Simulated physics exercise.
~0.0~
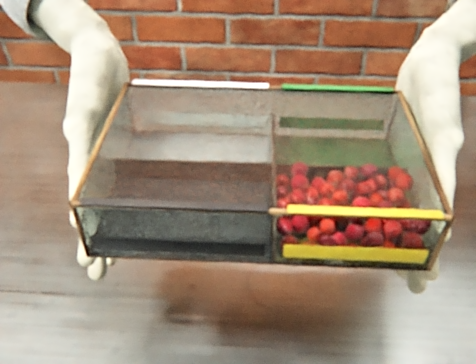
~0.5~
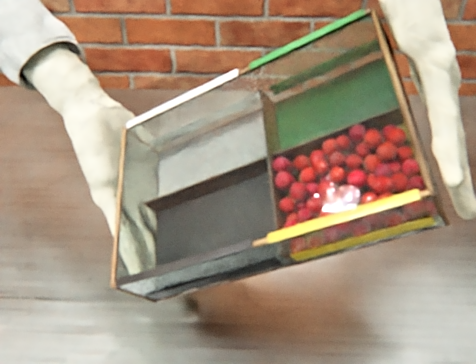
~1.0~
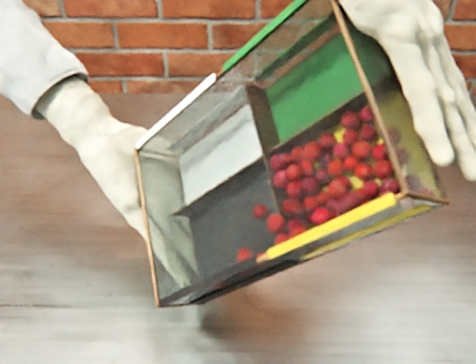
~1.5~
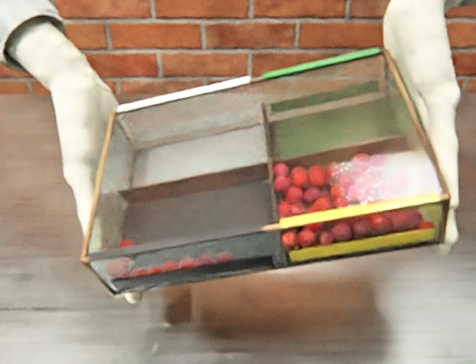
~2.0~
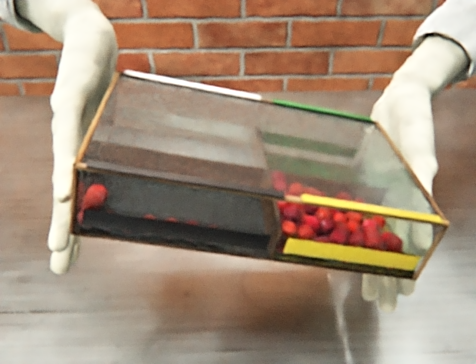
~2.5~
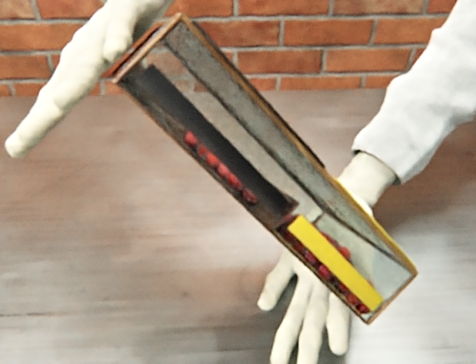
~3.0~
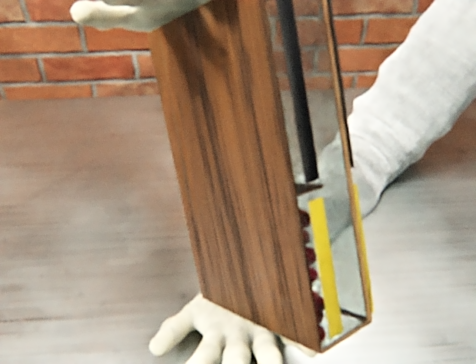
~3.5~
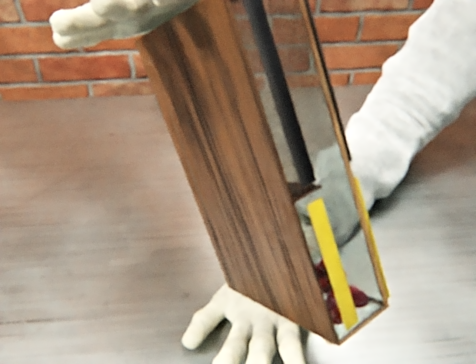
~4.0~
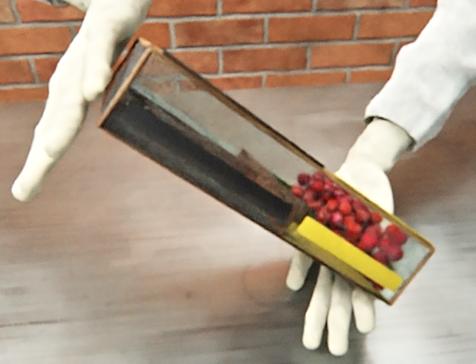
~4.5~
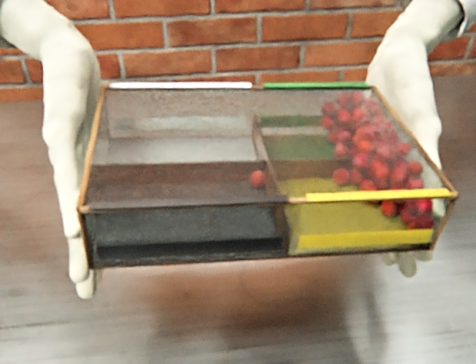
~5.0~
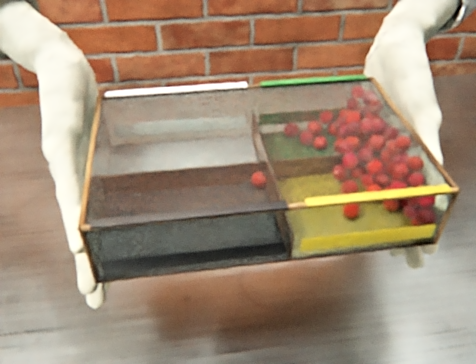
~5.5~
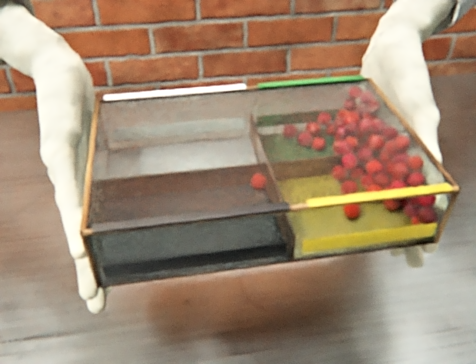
A clear-lidded box held by two pale hands starts nearly level above a grey tabletop before a red brick wall, seen from the front and slightly above. Its four compartments are white, green, black and yellow, with red cranberries piled in the front-right yellow one. The hands tip the box, lifting its right side, and a few berries spill left into the black section. They level it, then swing it steeply the other way until its wooden underside shows. Finally they bring it back level and hold it still, with berries spread across yellow and green, none left in black.
